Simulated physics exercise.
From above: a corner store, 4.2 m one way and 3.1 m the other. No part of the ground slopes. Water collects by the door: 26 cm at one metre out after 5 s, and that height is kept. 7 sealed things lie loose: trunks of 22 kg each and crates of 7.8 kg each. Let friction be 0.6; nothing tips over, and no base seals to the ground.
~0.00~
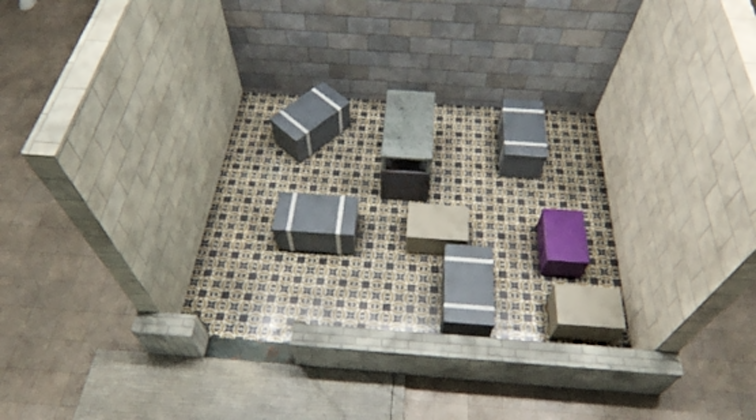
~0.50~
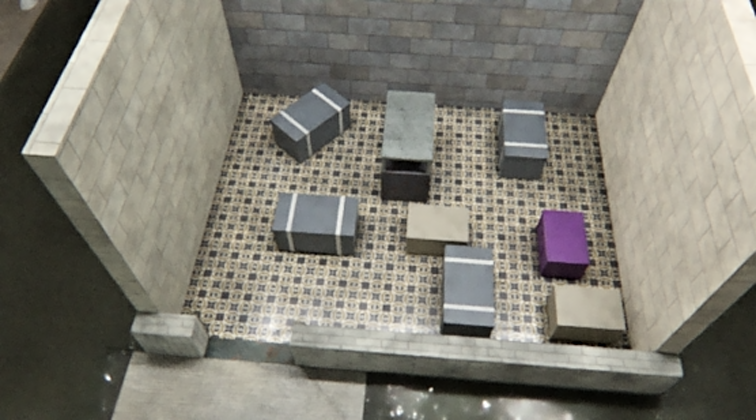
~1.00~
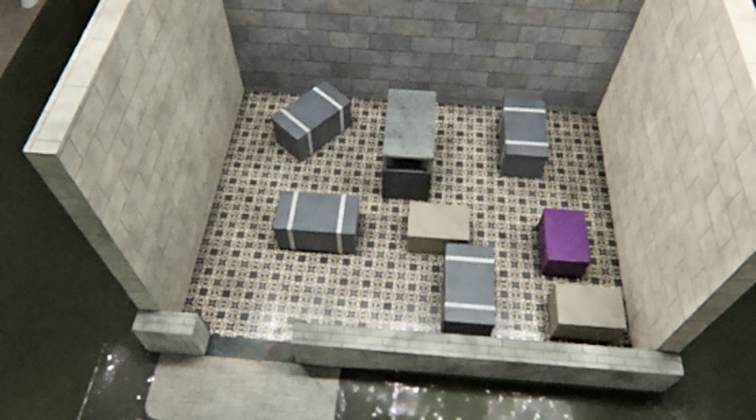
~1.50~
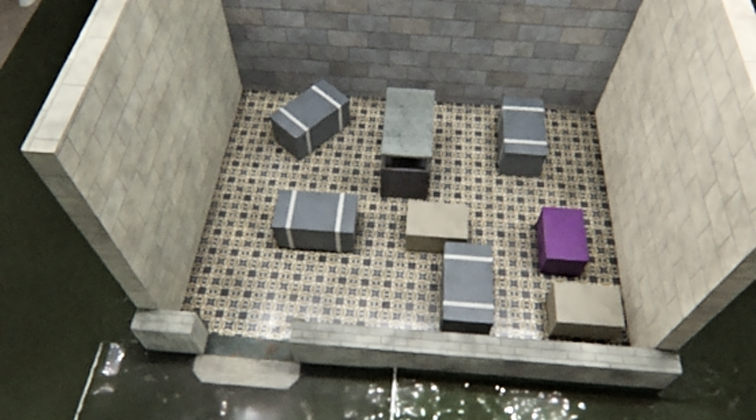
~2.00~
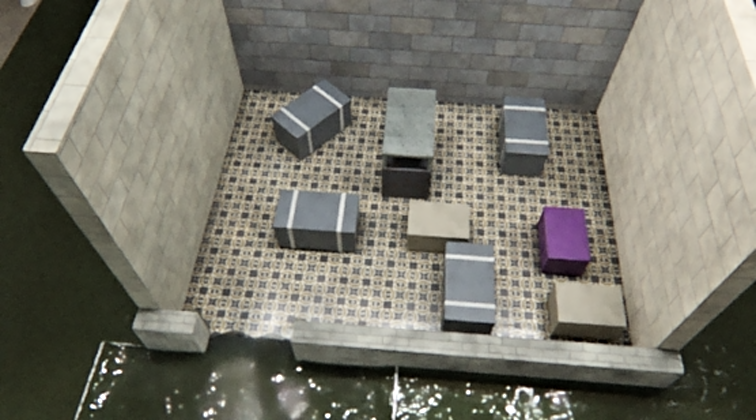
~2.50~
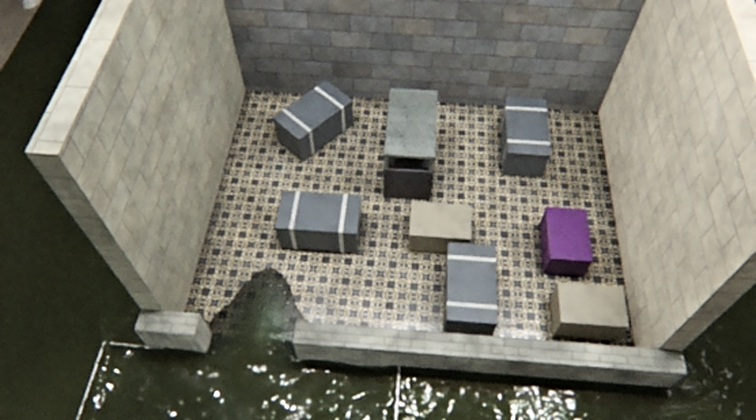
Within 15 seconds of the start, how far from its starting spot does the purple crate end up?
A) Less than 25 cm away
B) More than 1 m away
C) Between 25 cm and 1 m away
Option C: Between 25 cm and 1 m away.
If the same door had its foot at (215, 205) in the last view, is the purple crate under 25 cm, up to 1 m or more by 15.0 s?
Under that change the purple crate is pushed well away.
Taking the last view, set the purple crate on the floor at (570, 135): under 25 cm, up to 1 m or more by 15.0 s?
Outcome - it ends up well away.
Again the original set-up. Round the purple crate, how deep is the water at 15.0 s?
Around 15 cm.
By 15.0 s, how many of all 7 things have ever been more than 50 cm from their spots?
The number is 7.
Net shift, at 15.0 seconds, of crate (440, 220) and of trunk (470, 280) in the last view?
In turn: 100 cm, 120 cm.
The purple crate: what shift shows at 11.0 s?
Around 60 cm from the start by that time.
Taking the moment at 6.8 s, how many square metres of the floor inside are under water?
Flooded: Near 10.0 m2.
After 3.5 s the purple crate is near (569, 233), 0.0 m from its start, aground; 0 afloat.
After 6.8 s the purple crate is near (569, 233), 0.0 m from its start, aground; 2 afloat.
After 11.0 s the purple crate is near (616, 278), 0.6 m from its start, afloat; 7 afloat.
After 15.0 s the purple crate is near (587, 291), 0.7 m from its start, afloat; 7 afloat.
